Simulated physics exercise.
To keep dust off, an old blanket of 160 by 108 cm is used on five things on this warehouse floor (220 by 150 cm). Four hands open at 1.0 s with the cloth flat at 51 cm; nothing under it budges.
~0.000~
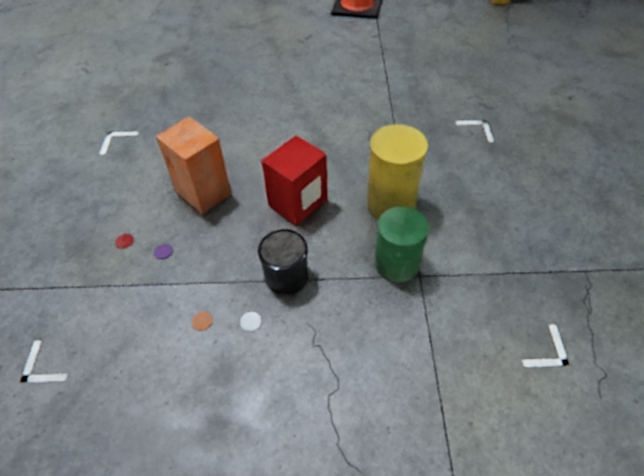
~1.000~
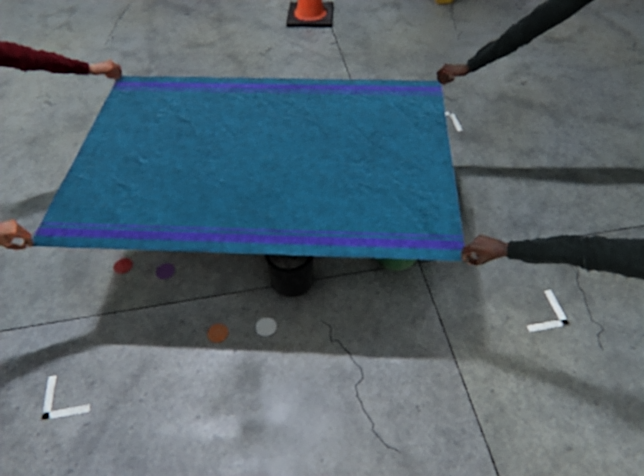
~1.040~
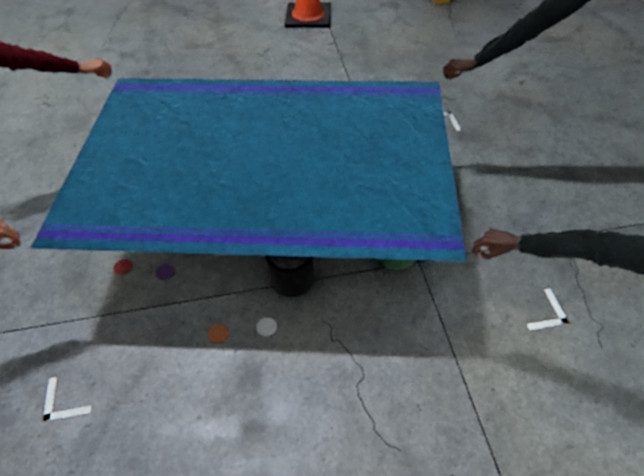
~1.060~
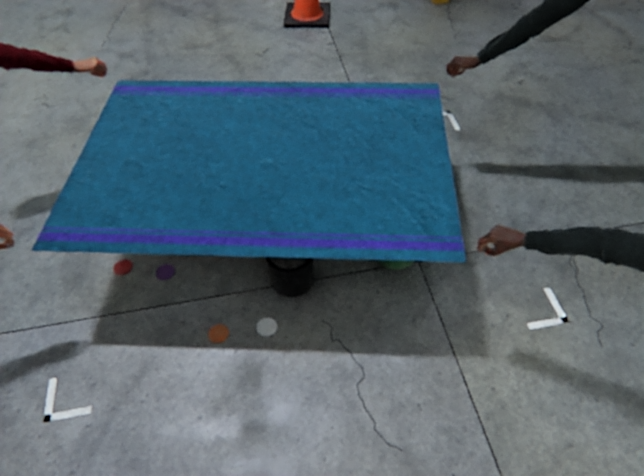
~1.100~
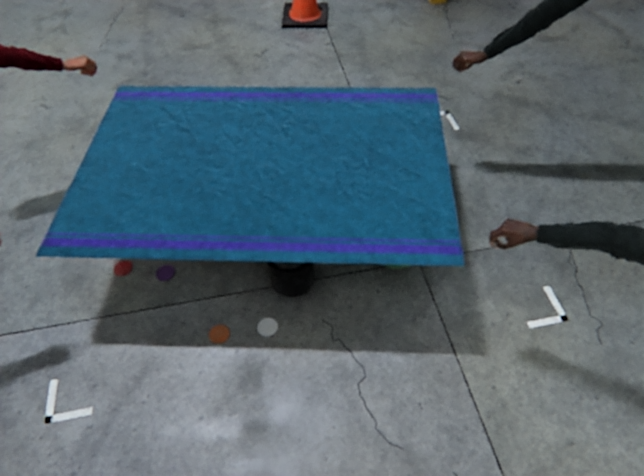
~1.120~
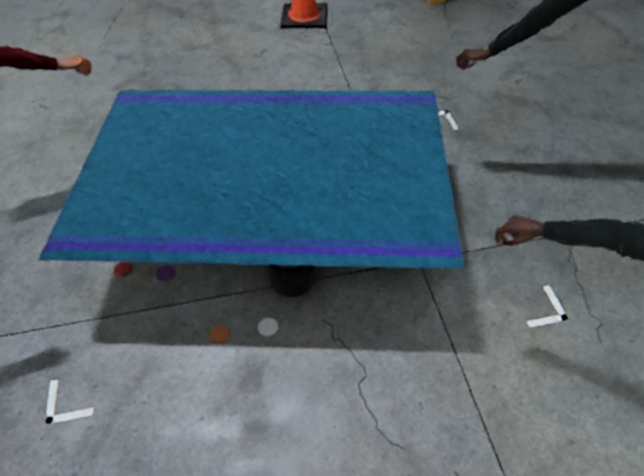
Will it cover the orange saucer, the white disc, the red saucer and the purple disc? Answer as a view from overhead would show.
Result: Orange saucer remains in the open, white disc stays uncovered, red saucer vanishes under it, purple disc gets covered.
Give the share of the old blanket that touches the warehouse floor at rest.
Some 5 per cent.
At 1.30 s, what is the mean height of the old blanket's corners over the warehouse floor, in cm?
About 20 cm.
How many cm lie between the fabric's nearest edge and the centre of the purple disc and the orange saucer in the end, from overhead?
About 10 cm, 18 cm.
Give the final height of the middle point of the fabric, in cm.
Some 32 cm up.
At 1.3 s, 0 % of it is down, spanning 170 by 131 cm, above red saucer, purple disc.
At 1.5 s, 0 % of it is down, spanning 165 by 116 cm, above red saucer, purple disc.
At 1.6 s, 5 % of it is down, spanning 162 by 119 cm, above red saucer, purple disc.
At 1.8 s, 5 % of it is down, spanning 161 by 120 cm, above red saucer, purple disc.
At 3.3 s, 5 % of it is down, spanning 161 by 119 cm, above red saucer, purple disc.
